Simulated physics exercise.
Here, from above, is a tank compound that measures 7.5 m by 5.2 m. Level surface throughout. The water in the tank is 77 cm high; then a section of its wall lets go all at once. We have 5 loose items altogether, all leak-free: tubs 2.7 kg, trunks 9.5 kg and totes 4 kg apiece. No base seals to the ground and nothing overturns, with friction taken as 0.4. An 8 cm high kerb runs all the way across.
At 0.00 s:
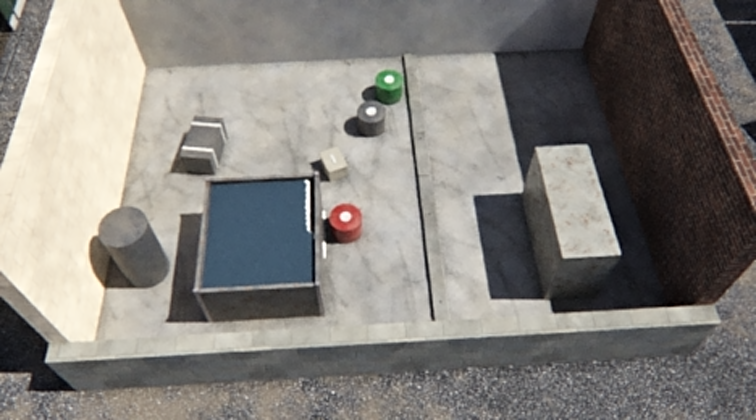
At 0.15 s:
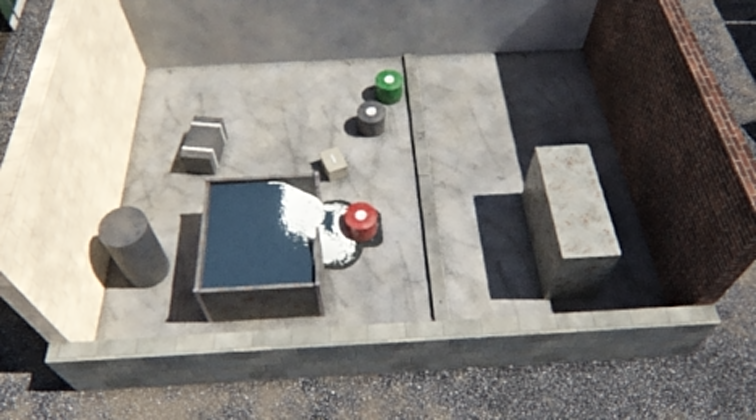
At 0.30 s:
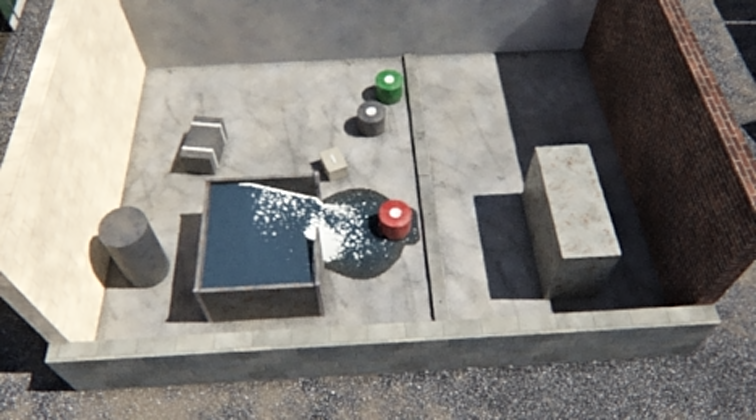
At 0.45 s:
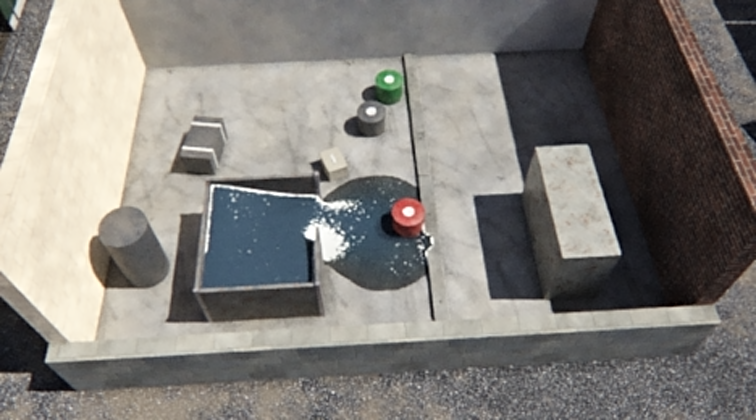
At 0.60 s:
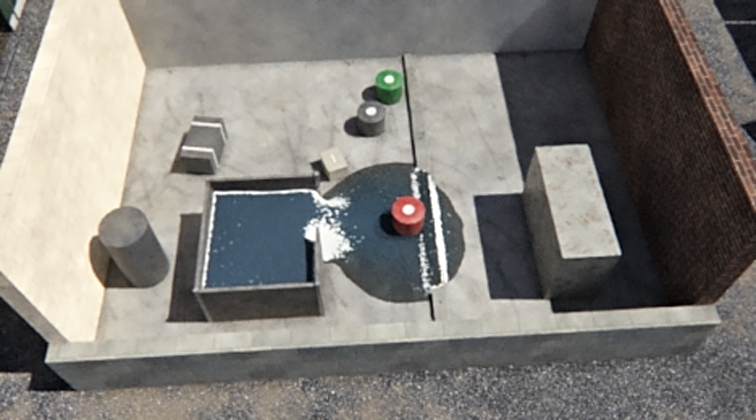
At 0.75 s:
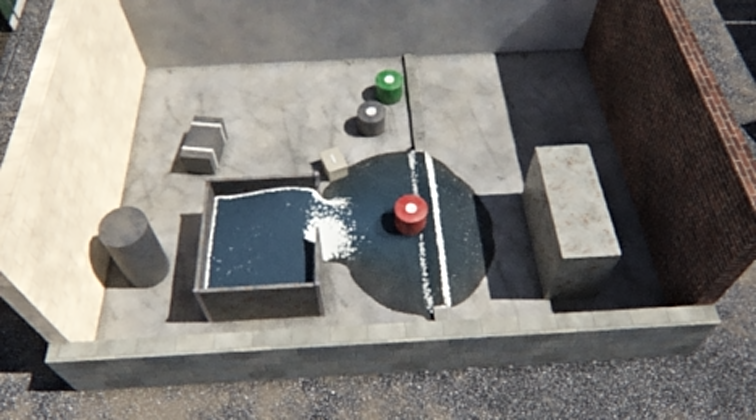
In a walled yard, water pours from a tank, pushes the red tub right, and crosses the kerb.
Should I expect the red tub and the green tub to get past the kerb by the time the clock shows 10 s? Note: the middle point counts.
I reckon the red tub reaches the far side and the green tub fails to get over.
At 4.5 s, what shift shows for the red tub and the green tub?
350 and 80 cm or so by then.
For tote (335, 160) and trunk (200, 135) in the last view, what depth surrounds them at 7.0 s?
Around 1 cm and 1 cm.
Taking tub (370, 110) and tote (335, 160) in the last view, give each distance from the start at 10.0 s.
Respectively 150 and 0 centimetres.
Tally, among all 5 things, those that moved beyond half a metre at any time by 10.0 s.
By my tally, 3.
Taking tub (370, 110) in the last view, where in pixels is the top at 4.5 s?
Close to pixel (349, 91).
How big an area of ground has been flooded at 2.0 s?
That flooded area is roughly 20 m2.
After 2.0 s the red tub is near (516, 198), 2.3 m from its start, afloat; the green tub is near (371, 71), 0.4 m from its start, aground; 1 of 5 are over the mark; 1 afloat.
After 4.5 s the red tub is near (544, 132), 3.3 m from its start, afloat; the green tub is near (337, 73), 0.9 m from its start, afloat; 1 of 5 are over the mark; 3 afloat.
After 7.0 s the red tub is near (586, 91), 4.4 m from its start, afloat; the green tub is near (263, 102), 2.0 m from its start, afloat; 1 of 5 are over the mark; 2 afloat.
After 10.0 s the red tub is near (601, 143), 3.9 m from its start, afloat; the green tub is near (234, 145), 2.7 m from its start, aground; 1 of 5 are over the mark; 1 afloat.
